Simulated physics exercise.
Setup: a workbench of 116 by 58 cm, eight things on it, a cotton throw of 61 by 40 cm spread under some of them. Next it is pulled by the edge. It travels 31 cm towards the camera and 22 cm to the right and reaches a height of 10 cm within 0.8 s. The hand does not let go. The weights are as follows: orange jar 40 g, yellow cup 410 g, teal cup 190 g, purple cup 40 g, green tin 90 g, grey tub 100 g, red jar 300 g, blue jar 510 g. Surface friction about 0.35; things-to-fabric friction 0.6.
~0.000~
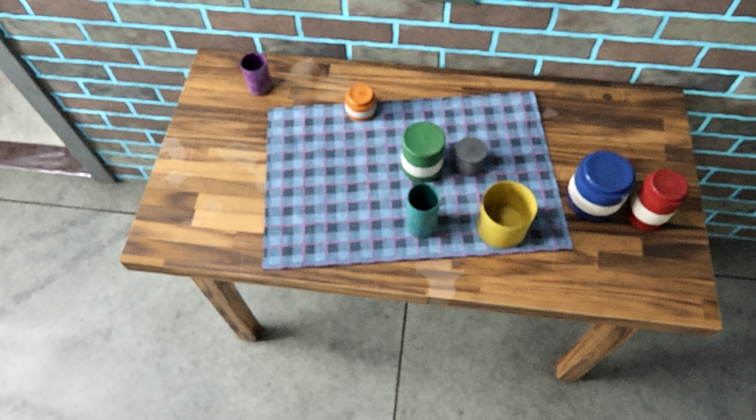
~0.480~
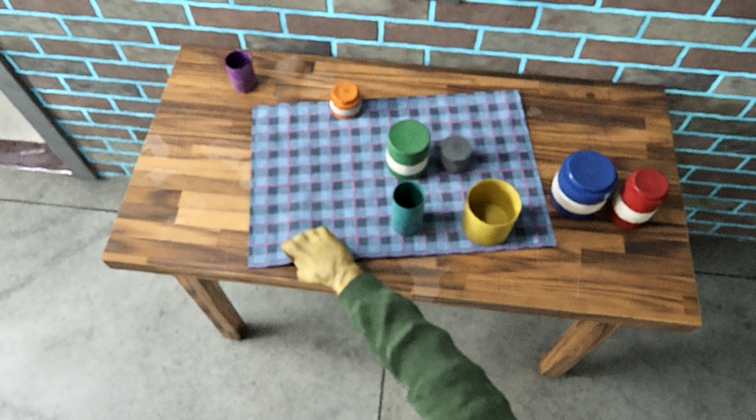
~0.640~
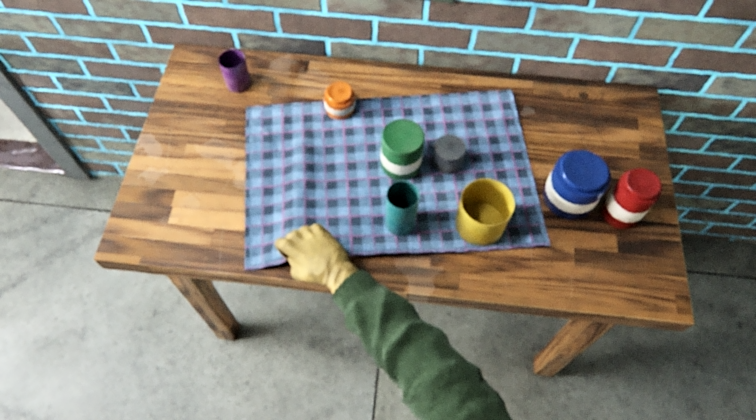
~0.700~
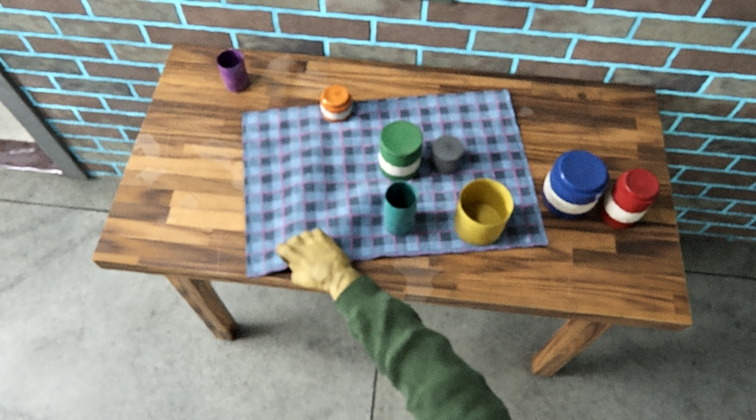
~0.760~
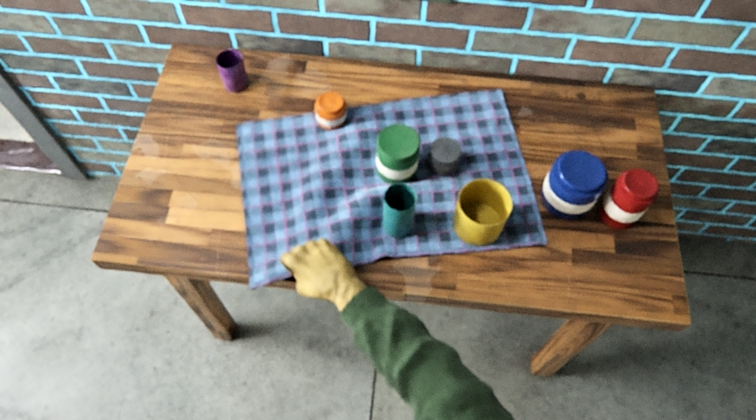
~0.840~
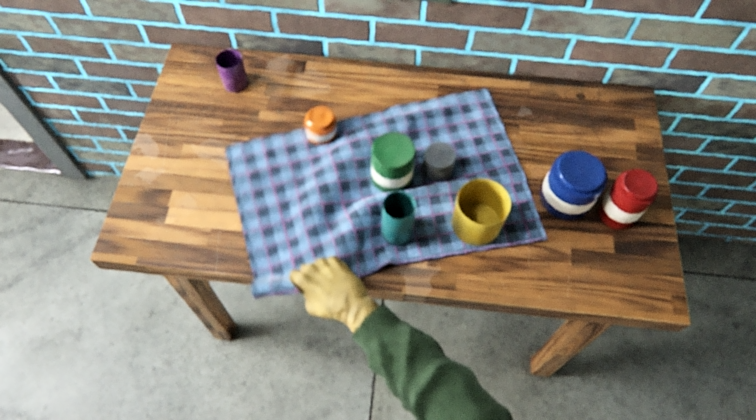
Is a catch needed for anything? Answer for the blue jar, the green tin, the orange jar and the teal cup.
My prediction: The blue jar winds up on. The green tin winds up off. The orange jar winds up off. The teal cup winds up off.
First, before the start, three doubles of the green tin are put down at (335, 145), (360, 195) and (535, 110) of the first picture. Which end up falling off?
First leaves the top, second leaves the top, third keeps its place.
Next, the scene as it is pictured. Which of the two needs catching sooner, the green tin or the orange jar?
First: Orange.
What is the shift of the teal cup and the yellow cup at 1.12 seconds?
For the teal cup, 20 centimetres, and for the yellow cup, 4 centimetres.
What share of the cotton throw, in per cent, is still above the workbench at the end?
I'd say close to 35 per cent of it.
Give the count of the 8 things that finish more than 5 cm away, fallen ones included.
Counted result: 5.
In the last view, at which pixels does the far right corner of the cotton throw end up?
In the final picture you'd find it somewhere near (315, 174).
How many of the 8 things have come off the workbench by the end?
My count is 3.
After 1.0 s, 85 % of the cotton throw is still over the top; orange jar 20 cm off its start, green tin 11 cm off its start, teal cup 9 cm off its start.
After 1.1 s, 65 % of the cotton throw is still over the top; orange jar 35 cm off its start, green tin 19 cm off its start, teal cup 19 cm off its start.
After 1.3 s, 45 % of the cotton throw is still over the top; orange jar 49 cm off its start at (248, 299), teal cup on its side, 29 cm off its start at (476, 349), green tin 29 cm off its start at (356, 263).
After 1.4 s, 40 % of the cotton throw is still over the top; orange jar over the edge, teal cup over the edge, green tin 34 cm off its start.
After 3.0 s, 35 % of the cotton throw is still over the top; green tin over the edge, orange jar over the edge, teal cup over the edge, blue jar 0 cm off its start at (582, 170).
